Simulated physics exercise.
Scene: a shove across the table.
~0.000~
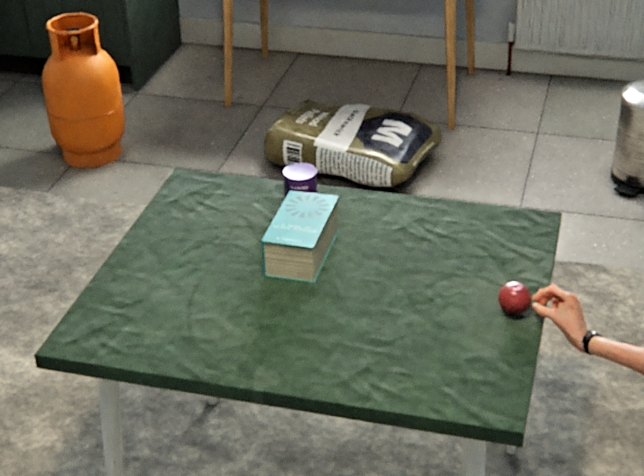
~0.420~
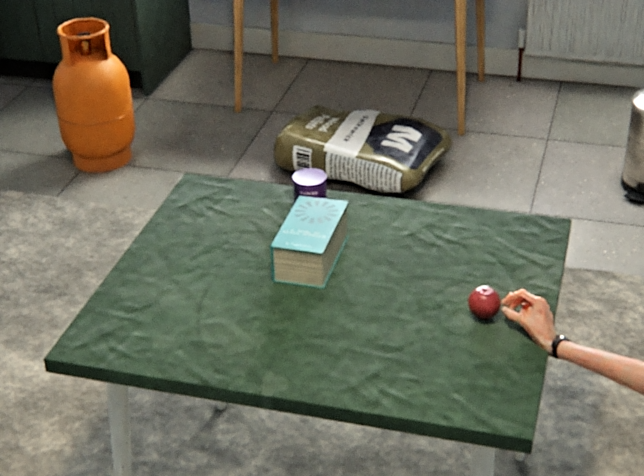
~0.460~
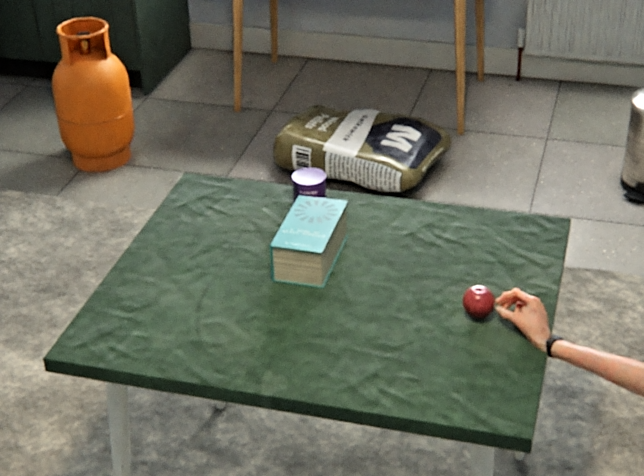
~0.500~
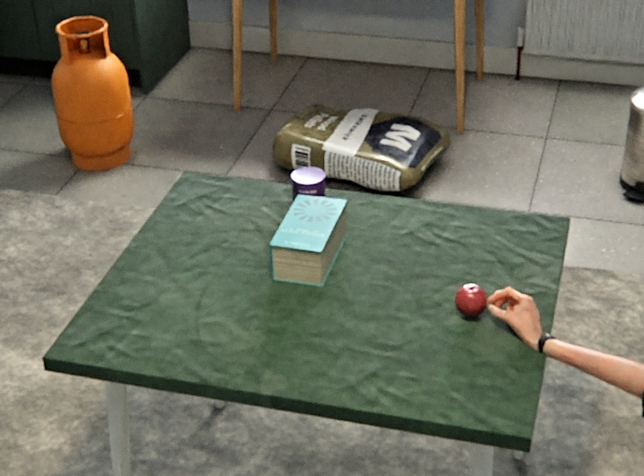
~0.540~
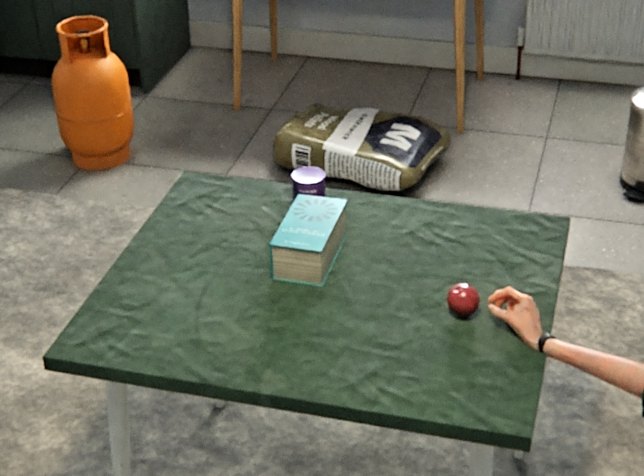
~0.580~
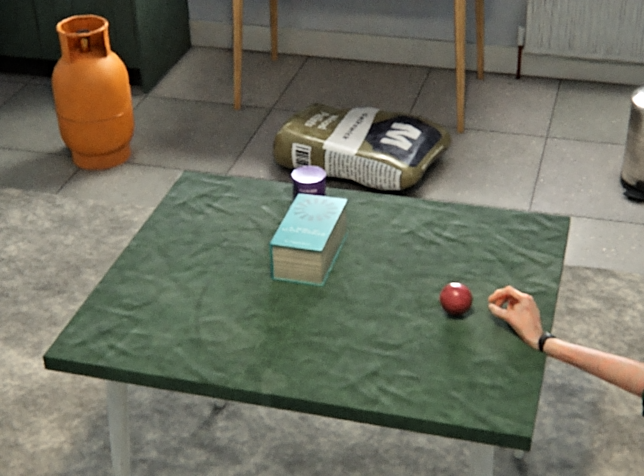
A red apple was pushed left across a green table by a hand, then rolled slightly farther left after the fingers let go, while a teal-topped book and a purple tin stayed put.
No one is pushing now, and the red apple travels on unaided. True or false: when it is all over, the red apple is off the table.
False.
After 0.78 s, red apple shifted about its own width near (425, 297).
After 0.98 s, red apple shifted well along near (404, 296).
In the end (1.9 s), moved from the start, red apple. At the end, from the last picture's camera, red apple near (390, 295).
